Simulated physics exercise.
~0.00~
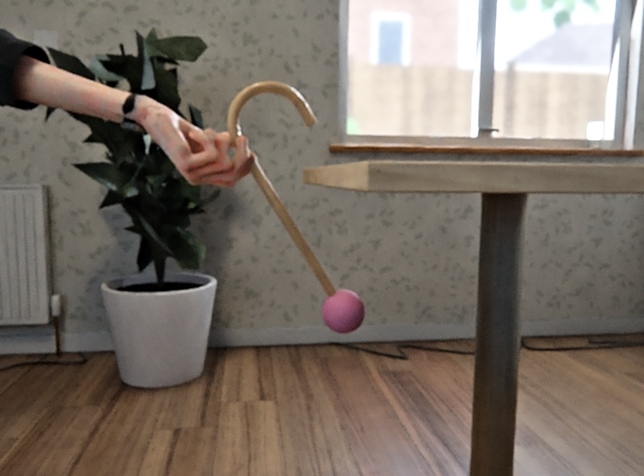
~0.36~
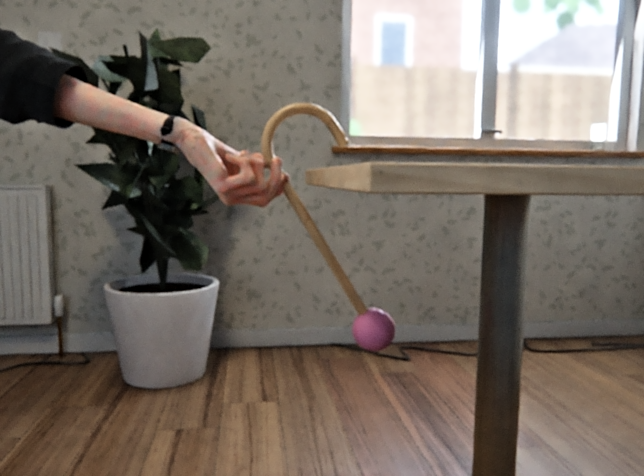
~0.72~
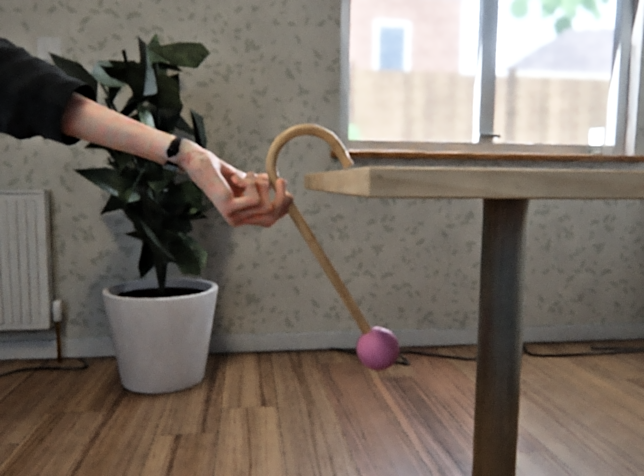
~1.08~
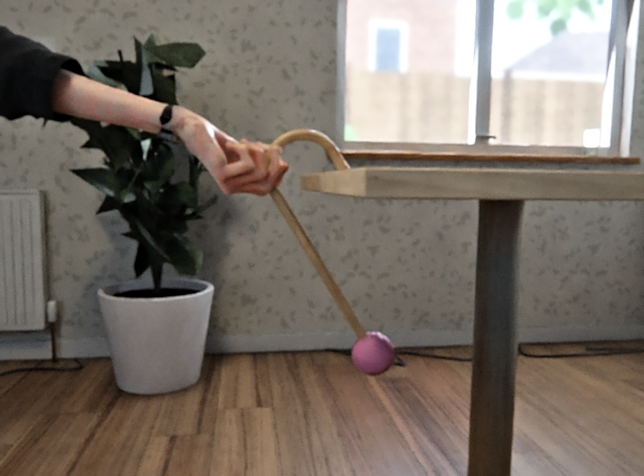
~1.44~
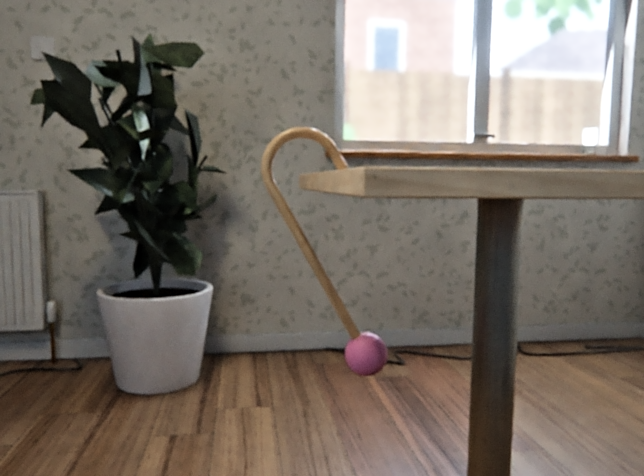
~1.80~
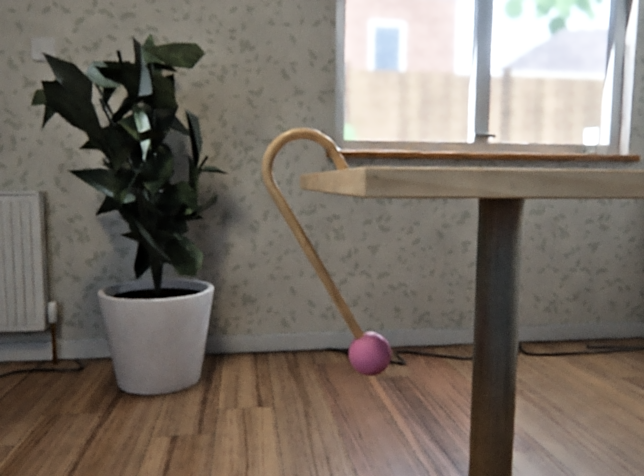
A wooden cane with a curved crook and a pink ball at its lower end is held at a slant by a hand reaching in from the left, beside a wooden table. The hand carries it right and slightly down until the tip of the crook meets the table's edge. It lowers the cane a little more, settling the tip on the tabletop. The hand then lets go and withdraws out of view past the potted plant. Left alone, the cane shifts only faintly and stays hanging from the edge, its pink ball tucked below the tabletop above the floor.
